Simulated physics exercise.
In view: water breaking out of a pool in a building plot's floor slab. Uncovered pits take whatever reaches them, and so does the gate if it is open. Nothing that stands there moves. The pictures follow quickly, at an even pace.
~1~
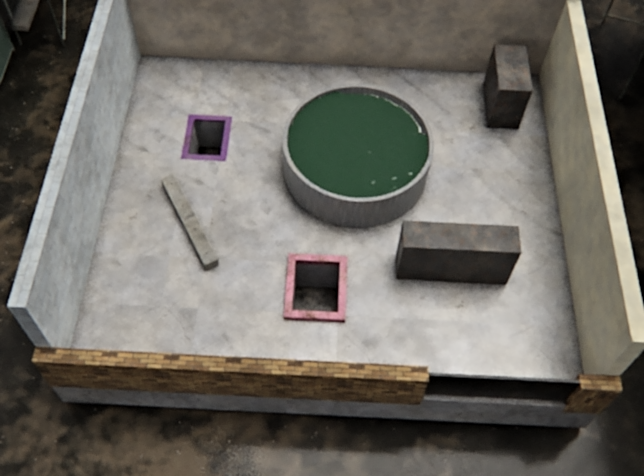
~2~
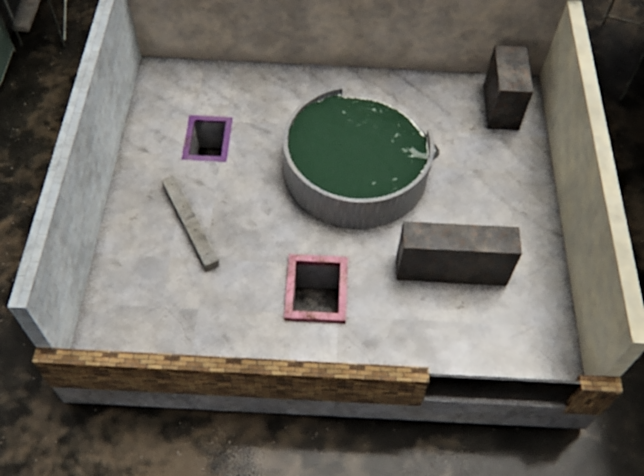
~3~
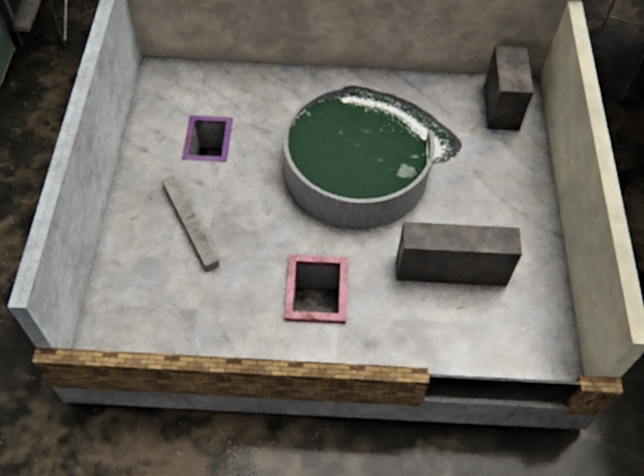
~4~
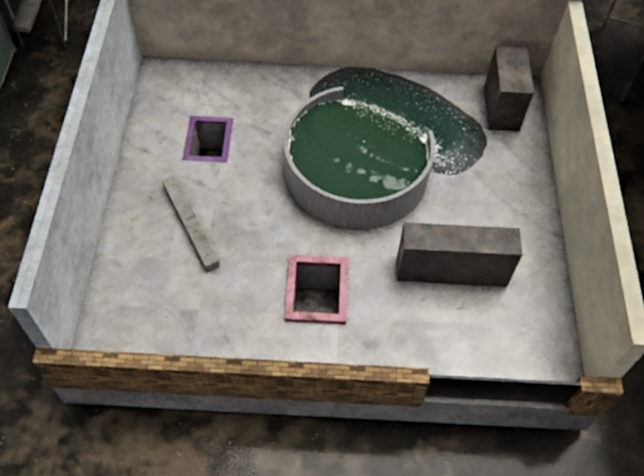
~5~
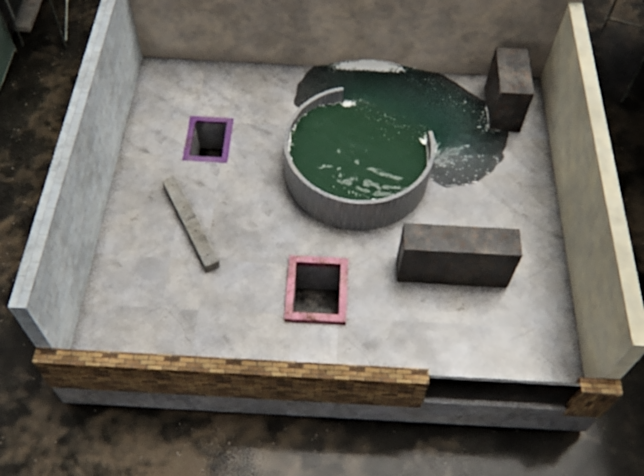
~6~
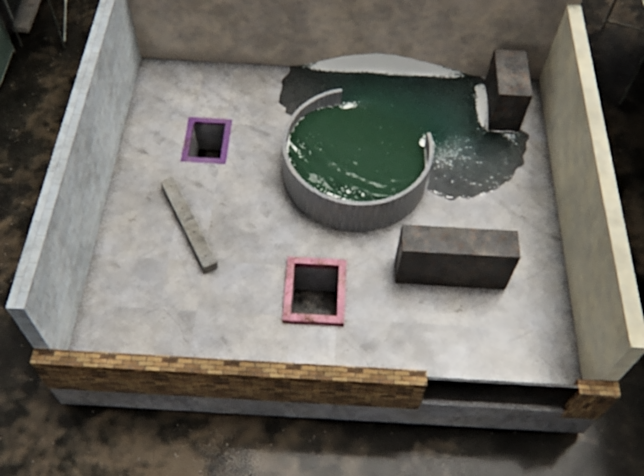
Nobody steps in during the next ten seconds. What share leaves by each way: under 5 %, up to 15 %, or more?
One by one: The gate takes under 5 %; the purple pit takes from 5 to 15 %; the pink pit takes under 5 %.
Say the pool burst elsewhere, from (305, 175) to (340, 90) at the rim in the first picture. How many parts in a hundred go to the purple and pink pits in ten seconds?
Parts in a hundred: Purple 45, pink 0.
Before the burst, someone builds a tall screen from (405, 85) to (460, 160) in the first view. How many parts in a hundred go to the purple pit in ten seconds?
Parts in a hundred: Purple 12.
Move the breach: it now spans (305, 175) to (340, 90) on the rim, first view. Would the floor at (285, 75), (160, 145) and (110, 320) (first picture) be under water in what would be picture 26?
In that order: Awash, wet, wet.
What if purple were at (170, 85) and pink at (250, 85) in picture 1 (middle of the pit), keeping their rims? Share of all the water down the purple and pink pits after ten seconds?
In per cent: Purple 2, pink 10.
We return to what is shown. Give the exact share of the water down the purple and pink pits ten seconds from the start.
About 8 and 0 per cent.
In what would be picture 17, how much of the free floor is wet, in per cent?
Near 25 in a hundred.
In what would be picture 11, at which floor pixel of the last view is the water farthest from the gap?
Near (222, 65).
A moment on, water covers 15 % of the floor; the gate 0 %, the purple pit 0 %, the pink pit 0 %.
Next, water covers 25 % of the floor; the gate 0 %, the purple pit 0 %, the pink pit 0 %.
Then, water covers 50 % of the floor; the gate 0 %, the purple pit 1 %, the pink pit 0 %.
Later, water covers 80 % of the floor; the gate 0 %, the purple pit 4 %, the pink pit 0 %.
In the end, water covers 100 % of the floor; the gate 0 %, the purple pit 8 %, the pink pit 0 %.
